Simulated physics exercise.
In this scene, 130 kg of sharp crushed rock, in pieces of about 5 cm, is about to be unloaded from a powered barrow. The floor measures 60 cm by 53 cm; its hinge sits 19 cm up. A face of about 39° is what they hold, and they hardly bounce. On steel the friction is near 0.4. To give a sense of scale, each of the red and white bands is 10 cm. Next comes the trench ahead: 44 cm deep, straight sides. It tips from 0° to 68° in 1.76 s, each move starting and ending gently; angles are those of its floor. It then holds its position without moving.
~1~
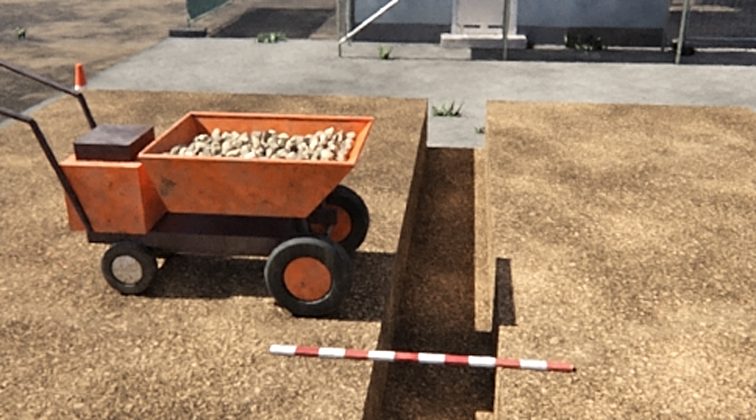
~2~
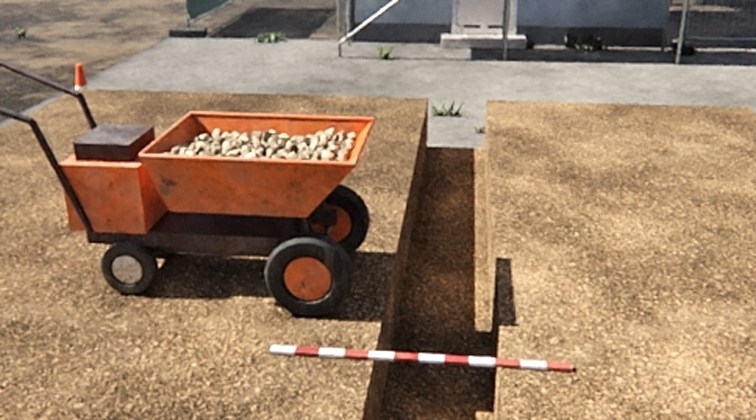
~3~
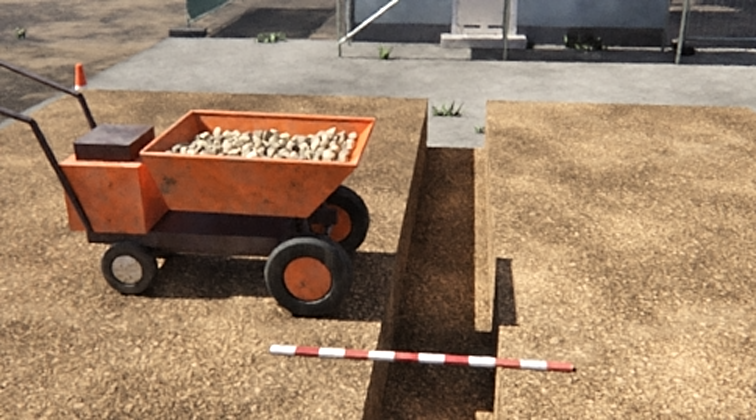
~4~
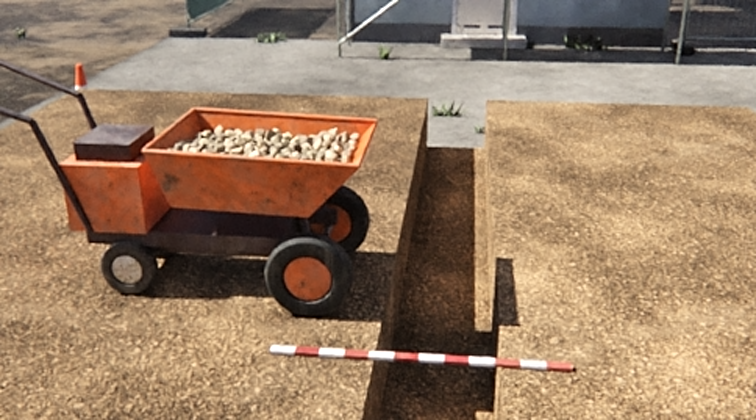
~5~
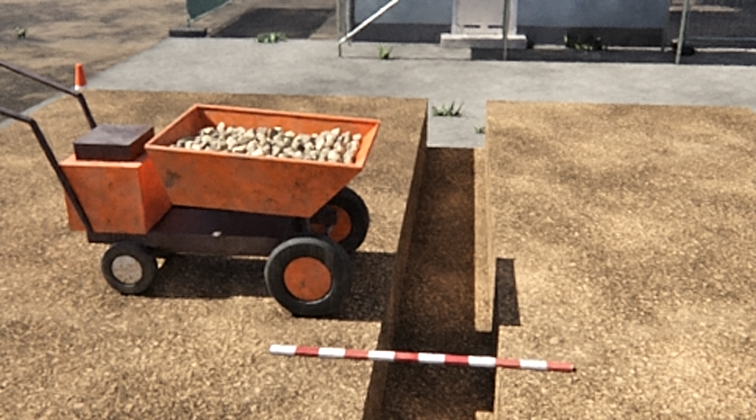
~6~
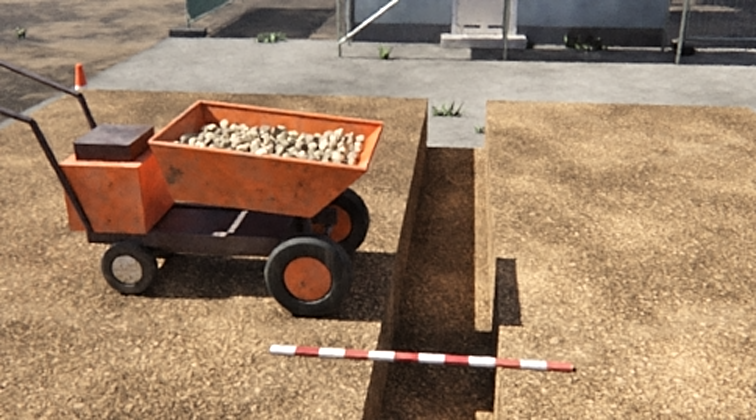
On a patch of brown gravelly ground beside a narrow trench, an orange powered barrow stood still, loaded with pale stones. Its tray stayed level at first, then tilted slightly toward the right, its back end rising.
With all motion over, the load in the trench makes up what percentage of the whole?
It makes up about 83 percent of the whole load.
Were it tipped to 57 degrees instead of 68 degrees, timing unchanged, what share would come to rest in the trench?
Some 30 in a hundred, I'd say.
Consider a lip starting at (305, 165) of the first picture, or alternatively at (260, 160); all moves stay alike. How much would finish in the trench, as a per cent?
Roughly 90 in a hundred from the first, 70 in a hundred from the second.
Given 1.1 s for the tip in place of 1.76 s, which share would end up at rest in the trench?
About 80 percent, I'd say.
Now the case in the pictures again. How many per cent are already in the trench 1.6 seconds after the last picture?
Close to 25 per cent has got there by then.
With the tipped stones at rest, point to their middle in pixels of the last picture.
About (463, 357).
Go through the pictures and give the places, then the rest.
Lip at (355, 164), floor tilted 0°, highest stones at (272, 140), in the first picture.
The tray is at 0°, its lip at (355, 165); the top of the load is at (272, 139), in the second picture.
Lip at (357, 165), floor tilted 1°, highest stones at (268, 139), in the third picture.
Lip at (359, 166), floor tilted 2°, highest stones at (249, 138), in the fourth picture.
Lip at (362, 168), floor tilted 3°, highest stones at (237, 136), in the fifth picture.
The tray is at 5°, its lip at (366, 170); the top of the load is at (230, 133), in the sixth picture.
Then, 1.0 s after the last picture the floor is at 57°, 100 % in the tray; the foremost stones are at (431, 233).
Then, 1.6 s after the last picture the floor is at 68°, 75 % in the tray, 24 % in the trench; the foremost stones are at (500, 283).
Then, 1.9 s after the last picture the floor is at 68°, 45 % in the tray, 49 % in the trench, 6 % past the trench; the foremost stones are at (554, 280).
Then, 3.9 s after the last picture the floor is at 68°, 11 % in the tray, 83 % in the trench, 6 % past the trench; the foremost stones are at (570, 276).
